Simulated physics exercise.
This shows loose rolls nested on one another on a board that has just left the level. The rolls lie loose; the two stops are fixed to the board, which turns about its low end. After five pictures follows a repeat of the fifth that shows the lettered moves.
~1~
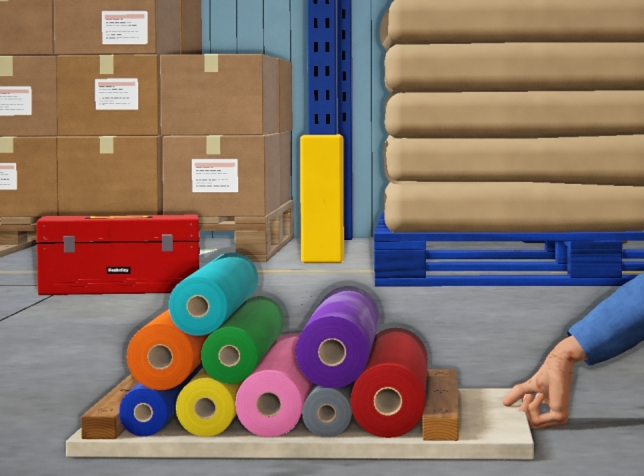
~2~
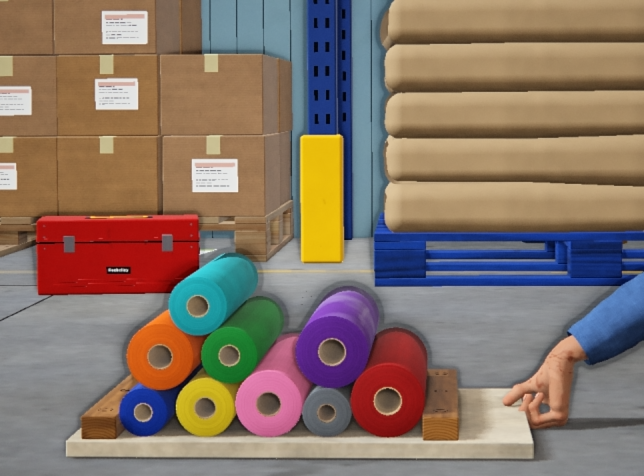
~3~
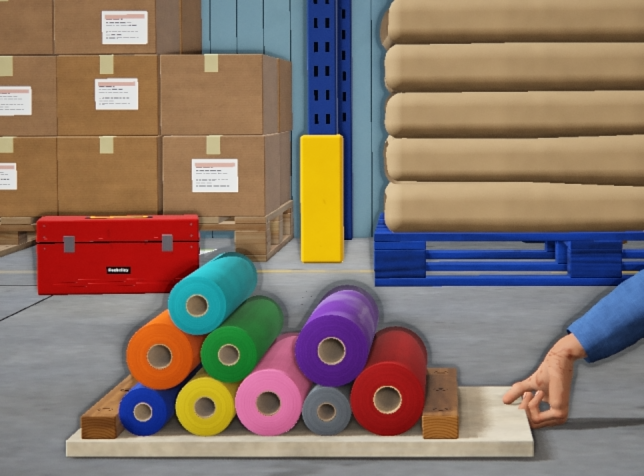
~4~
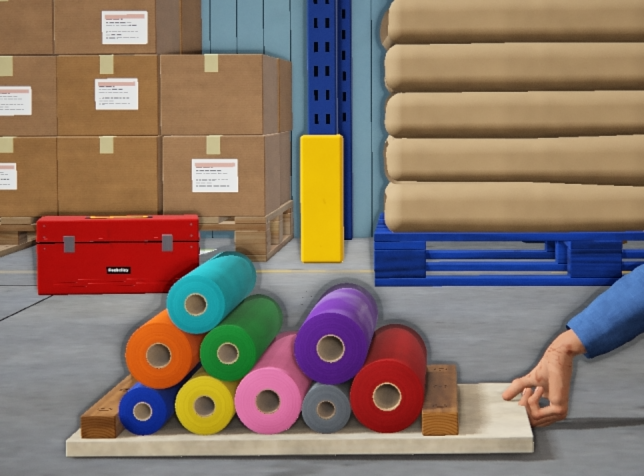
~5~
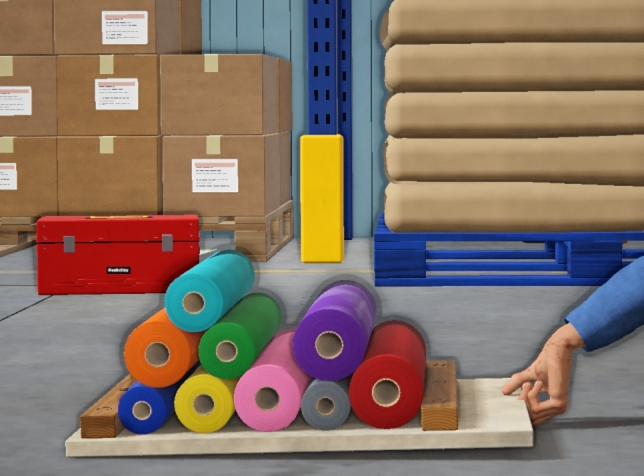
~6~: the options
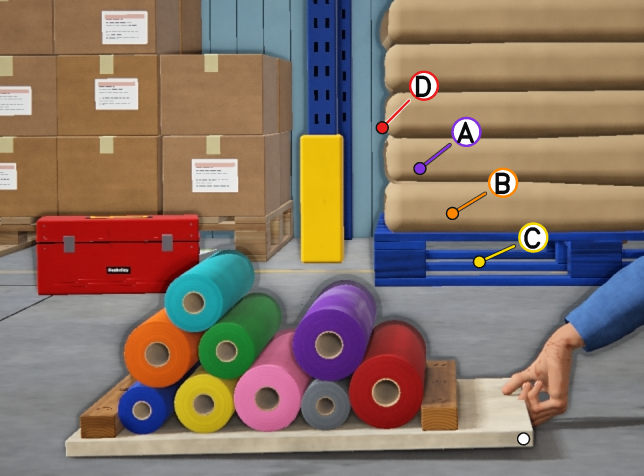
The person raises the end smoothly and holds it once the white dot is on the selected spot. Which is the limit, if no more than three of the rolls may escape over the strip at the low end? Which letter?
The answer is mark A.
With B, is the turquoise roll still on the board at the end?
No, with B.
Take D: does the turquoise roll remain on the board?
The turquoise roll: No.
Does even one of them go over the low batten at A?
At A: Yes.
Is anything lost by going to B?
Yes, at B.
On the marked copy, A at (420, 168); B at (452, 214); C at (480, 262); D at (383, 128); the white dot at (524, 439).
With A. Early on, board at 20°.
Further on, board at 38°.
At the end, board at 38°, three over the low batten (orange, green, turquoise).
As for the rest, B three over the low batten (orange, green, turquoise); C two over the low batten (orange, turquoise); D four over the low batten (purple, orange, green, turquoise).
